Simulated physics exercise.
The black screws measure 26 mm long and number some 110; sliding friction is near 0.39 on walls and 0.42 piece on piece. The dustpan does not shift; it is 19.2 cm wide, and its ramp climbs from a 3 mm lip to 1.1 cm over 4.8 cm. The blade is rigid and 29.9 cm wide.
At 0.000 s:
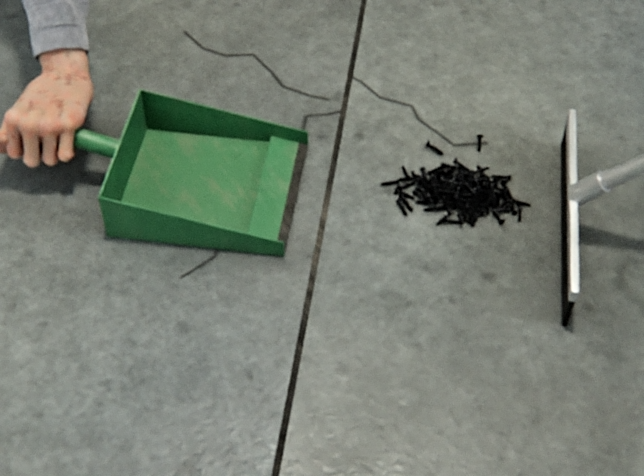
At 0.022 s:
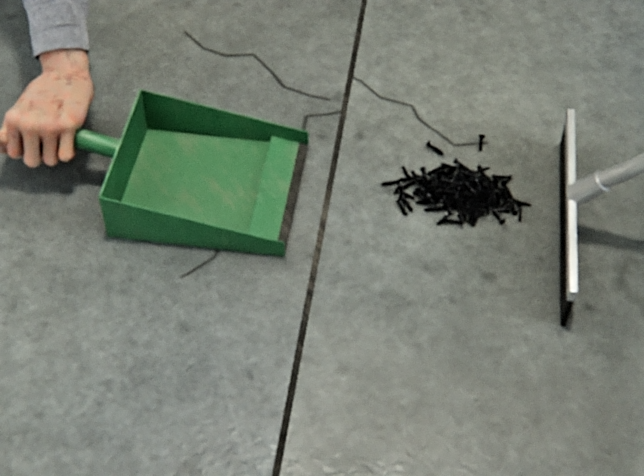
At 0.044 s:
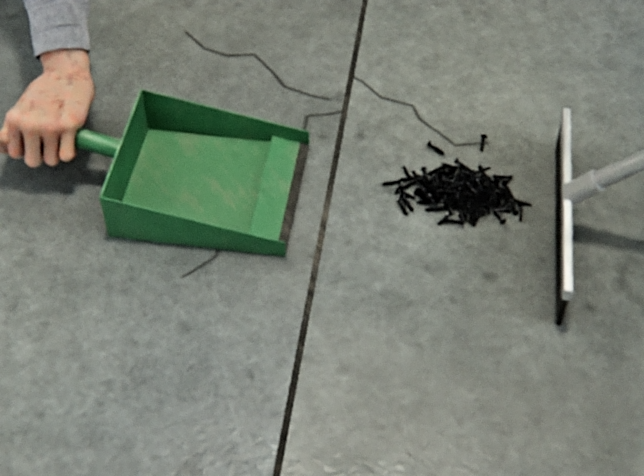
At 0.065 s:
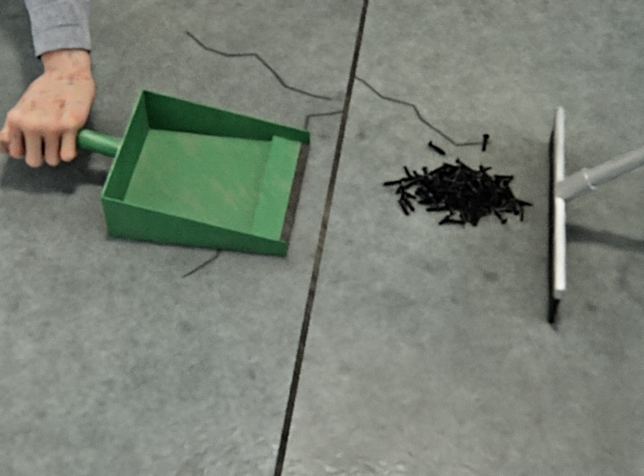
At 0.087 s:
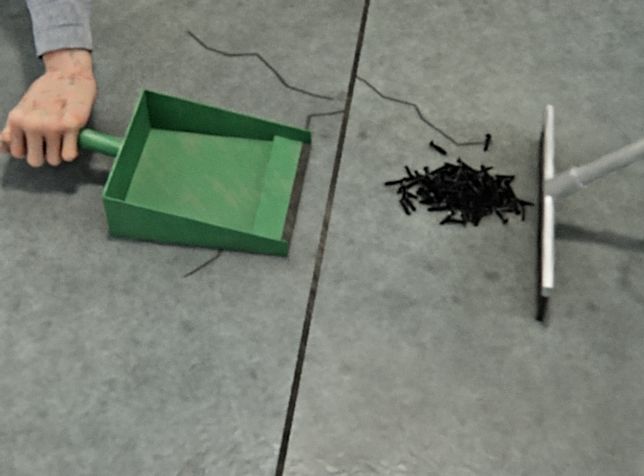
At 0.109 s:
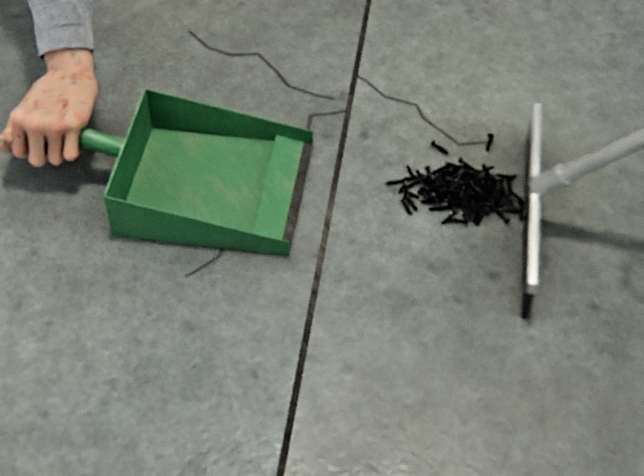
A hand holding a green dustpan still on grey concrete while a squeegee-like blade slides left, nudging a pile of black screws.
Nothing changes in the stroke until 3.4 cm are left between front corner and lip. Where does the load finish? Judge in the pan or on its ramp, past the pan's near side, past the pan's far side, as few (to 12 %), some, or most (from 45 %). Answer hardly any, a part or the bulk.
Pan a part, near side hardly any, far side a part.
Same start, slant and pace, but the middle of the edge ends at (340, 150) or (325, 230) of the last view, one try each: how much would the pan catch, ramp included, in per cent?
Some 30 and 30 per cent.
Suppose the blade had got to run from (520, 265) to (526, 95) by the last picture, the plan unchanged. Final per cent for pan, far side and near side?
Pan 20, far 45, near 0.
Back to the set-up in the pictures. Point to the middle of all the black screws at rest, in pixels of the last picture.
Near (310, 168).
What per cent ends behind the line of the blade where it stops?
Some 0 per cent.
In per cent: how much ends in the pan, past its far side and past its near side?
Pan 30, near side 0, far side 15.
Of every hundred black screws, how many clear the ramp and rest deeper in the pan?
Some 10 per cent.
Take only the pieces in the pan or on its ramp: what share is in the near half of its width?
Roughly 20 per cent.
Then, at 0.26 s, middle of the blade 15 cm from the lip; 0 % over the lip, far side 10 %, near side 0 %.
Then, at 0.36 s, middle of the blade 6 cm from the lip; 0 % over the lip, far side 10 %, near side 0 %.
After 0.59 s, middle of the blade 4 cm from the lip; 30 % over the lip, far side 15 %, near side 0 %.
At rest (1.3 s), pan 30 %, near side 0 %, far side 15 %, in front of the lip or behind the blade 50 %.
